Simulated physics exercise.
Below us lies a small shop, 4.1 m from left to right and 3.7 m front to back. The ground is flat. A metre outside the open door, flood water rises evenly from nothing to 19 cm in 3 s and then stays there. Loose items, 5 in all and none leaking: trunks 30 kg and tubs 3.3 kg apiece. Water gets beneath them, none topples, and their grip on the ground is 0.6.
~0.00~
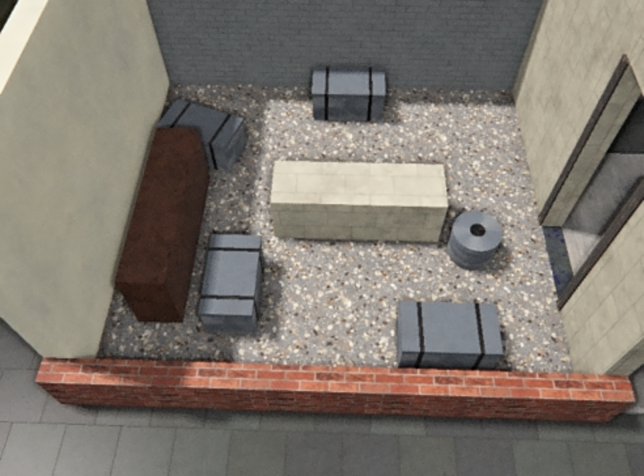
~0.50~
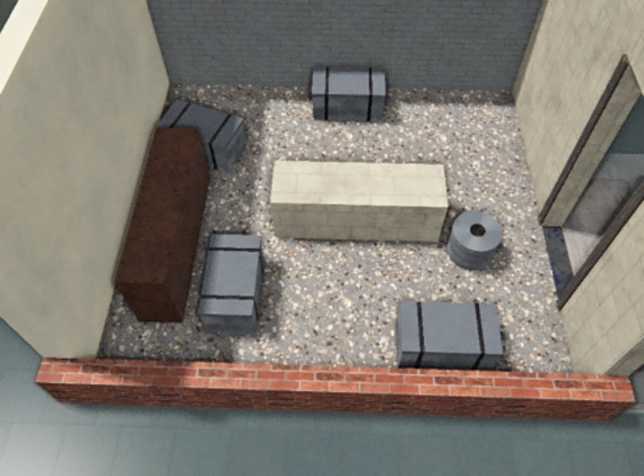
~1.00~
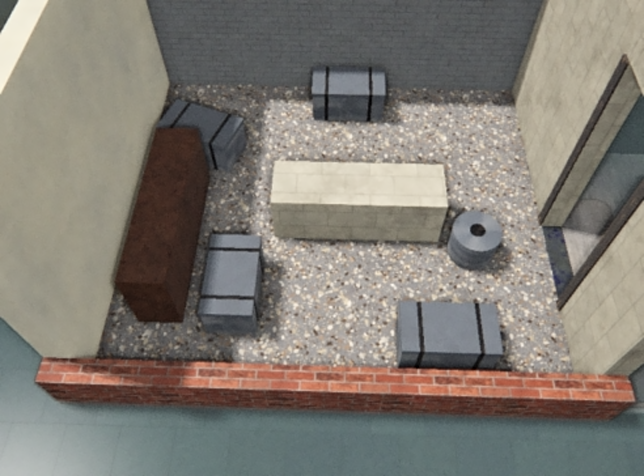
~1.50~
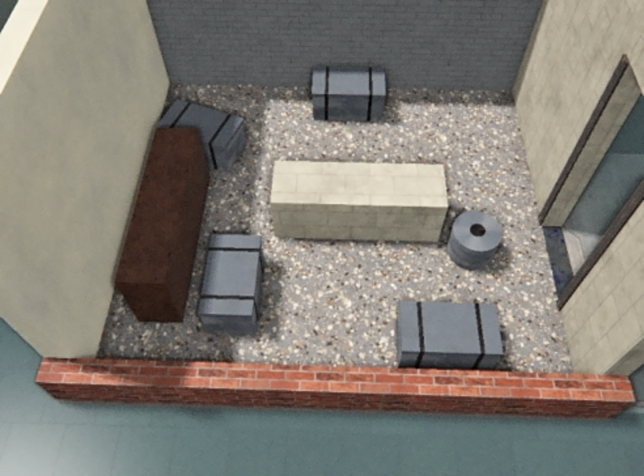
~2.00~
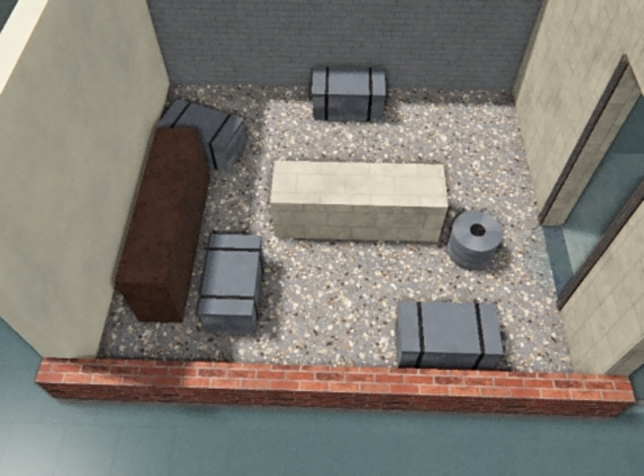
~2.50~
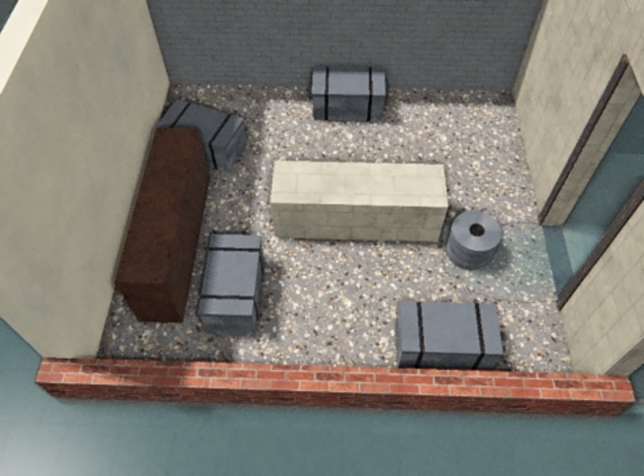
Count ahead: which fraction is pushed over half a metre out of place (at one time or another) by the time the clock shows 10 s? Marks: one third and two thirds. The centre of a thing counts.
Share: Under a third.
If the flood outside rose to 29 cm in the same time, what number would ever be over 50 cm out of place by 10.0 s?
Then 3.
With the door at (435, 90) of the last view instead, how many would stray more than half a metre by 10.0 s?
Then 2.
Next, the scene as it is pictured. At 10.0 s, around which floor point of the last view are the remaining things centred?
Near (269, 236).
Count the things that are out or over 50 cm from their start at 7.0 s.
1 of them.
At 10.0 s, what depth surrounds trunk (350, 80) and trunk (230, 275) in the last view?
Roughly 5 and 7 cm.
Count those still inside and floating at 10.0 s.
1 of them.
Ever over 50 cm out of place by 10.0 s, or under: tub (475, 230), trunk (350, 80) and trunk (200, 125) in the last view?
In turn: Over, under, under.
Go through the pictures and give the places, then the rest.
The first frame shows a tub at (478, 231), on the bottom; a trunk at (200, 123) rests on the ground; water covers 0.0 m2; 0 of 5 have shifted.
The second frame shows a tub at (478, 231) rests on the ground; a trunk at (200, 123) rests on the ground; 0.0 m2 under water; 0 of 5 have shifted.
The third frame shows a tub at (478, 231), on the bottom; a trunk at (200, 123) rests on the ground; 0.0 m2 under water; 0 of 5 have shifted.
The fourth frame shows a tub at (478, 231) rests on the ground; a trunk at (200, 123), on the bottom; water covers 0.0 m2; 0 of 5 have shifted.
The fifth frame shows a tub at (478, 231), on the bottom; a trunk at (200, 123) rests on the ground; water covers 0.1 m2; 0 of 5 have shifted.
The sixth frame shows a tub at (477, 230), on the bottom; a trunk at (200, 123), on the bottom; water covers 0.6 m2; 0 of 5 have shifted.
After 3.5 s 0 of 5 are over 50 cm from their spots; 1 afloat.
After 4.5 s 1 of 5 are over 50 cm from their spots; 1 afloat.
After 7.0 s 1 of 5 are over 50 cm from their spots; 1 afloat.
After 10.0 s 1 of 5 are over 50 cm from their spots, and 1 have been at some point; 1 afloat.
